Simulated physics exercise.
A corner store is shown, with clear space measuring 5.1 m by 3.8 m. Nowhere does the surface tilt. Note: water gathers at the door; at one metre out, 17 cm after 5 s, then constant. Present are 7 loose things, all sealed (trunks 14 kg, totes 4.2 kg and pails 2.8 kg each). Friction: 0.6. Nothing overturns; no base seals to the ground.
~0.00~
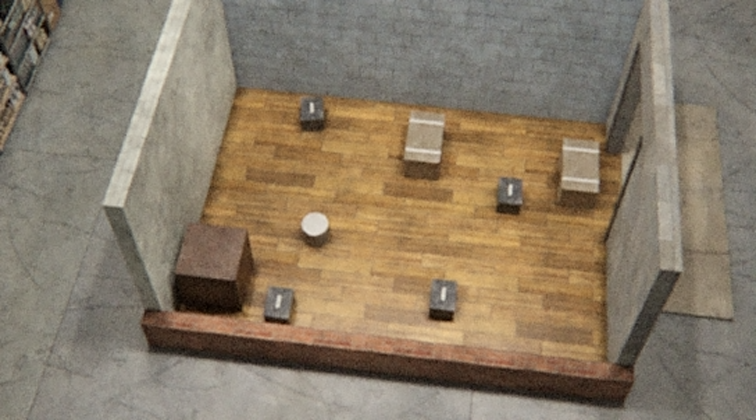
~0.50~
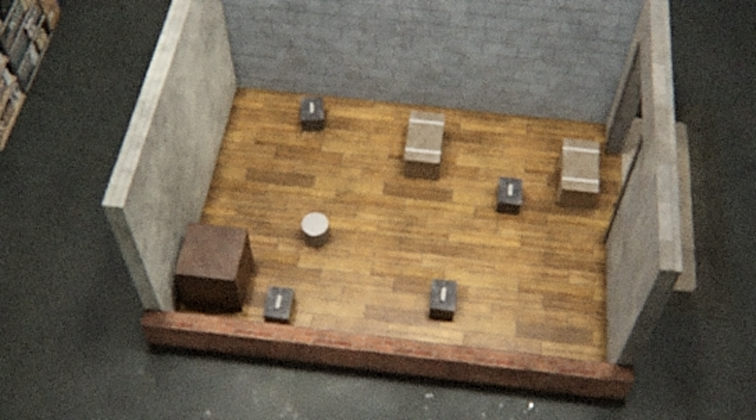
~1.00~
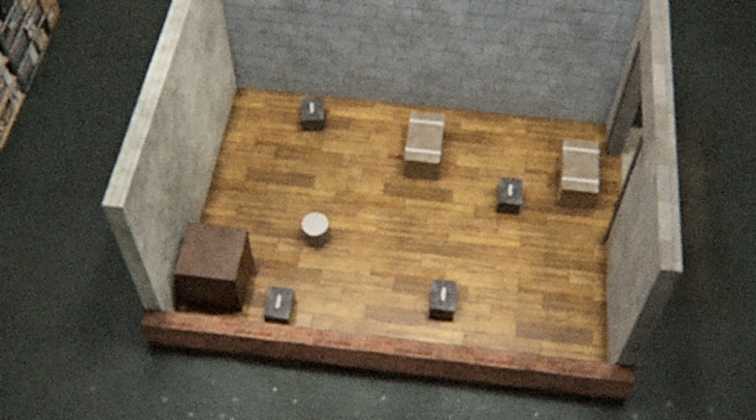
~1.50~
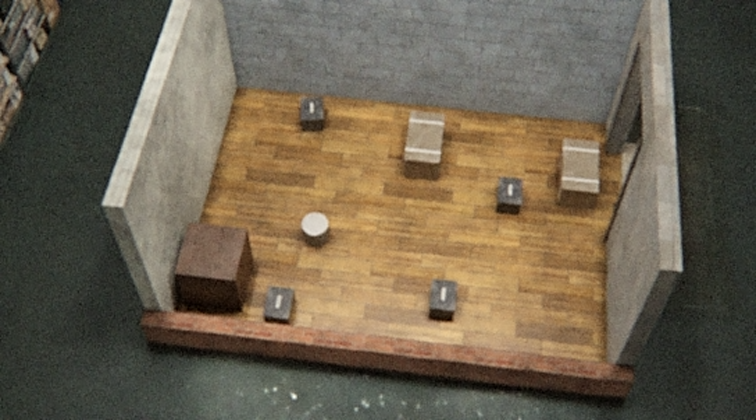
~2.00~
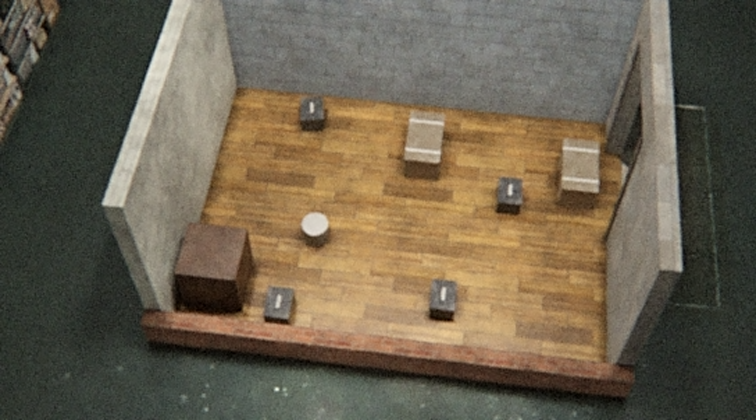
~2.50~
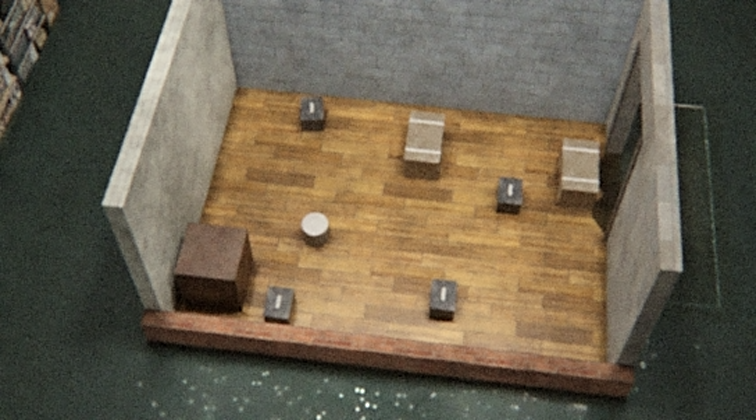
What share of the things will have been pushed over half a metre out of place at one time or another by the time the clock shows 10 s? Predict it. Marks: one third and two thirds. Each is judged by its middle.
The fraction shifted will be in the top third.
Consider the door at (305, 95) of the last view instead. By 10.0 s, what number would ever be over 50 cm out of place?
In that case 3 of them.
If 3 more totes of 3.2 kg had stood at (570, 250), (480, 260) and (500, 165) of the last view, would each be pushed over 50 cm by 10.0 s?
Order as asked - falls below the limit, exceeds the limit, exceeds the limit.
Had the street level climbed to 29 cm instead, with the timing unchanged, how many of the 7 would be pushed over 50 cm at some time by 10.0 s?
Result: 6.
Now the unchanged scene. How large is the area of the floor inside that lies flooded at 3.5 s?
I'd put it close to 1.0 m2.
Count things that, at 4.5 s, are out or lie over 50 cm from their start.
That would be 0.
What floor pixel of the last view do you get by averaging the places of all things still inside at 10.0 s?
Centred roughly on (274, 225).
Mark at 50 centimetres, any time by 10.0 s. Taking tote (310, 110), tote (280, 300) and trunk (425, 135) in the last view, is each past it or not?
Result, in turn: Exceeded / stayed within / exceeded.
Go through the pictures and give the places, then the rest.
A trunk at (425, 136) rests on the ground; a trunk at (581, 165) rests on the ground; 0.0 m2 under water; 0 of 7 have shifted, in the first picture.
A trunk at (425, 136), on the bottom; a trunk at (581, 165) rests on the ground; water covers 0.0 m2; 0 of 7 have shifted, in the second picture.
A trunk at (425, 136) rests on the ground; a trunk at (581, 165), on the bottom; water covers 0.0 m2; 0 of 7 have shifted, in the third picture.
A trunk at (425, 136) rests on the ground; a trunk at (581, 165) rests on the ground; 0.0 m2 under water; 0 of 7 have shifted, in the fourth picture.
A trunk at (425, 136) rests on the ground; a trunk at (581, 165), on the bottom; water covers 0.0 m2; 0 of 7 have shifted, in the fifth picture.
A trunk at (425, 136) rests on the ground; a trunk at (581, 165), on the bottom; water covers 0.1 m2; 0 of 7 have shifted, in the sixth picture.
After 3.5 s 0 of 7 are over 50 cm from their spots; 0 afloat.
After 4.5 s 0 of 7 are over 50 cm from their spots; 0 afloat.
After 7.0 s 2 of 7 are over 50 cm from their spots; 1 afloat.
After 10.0 s 5 of 7 are over 50 cm from their spots, and 5 have been at some point; 6 afloat.
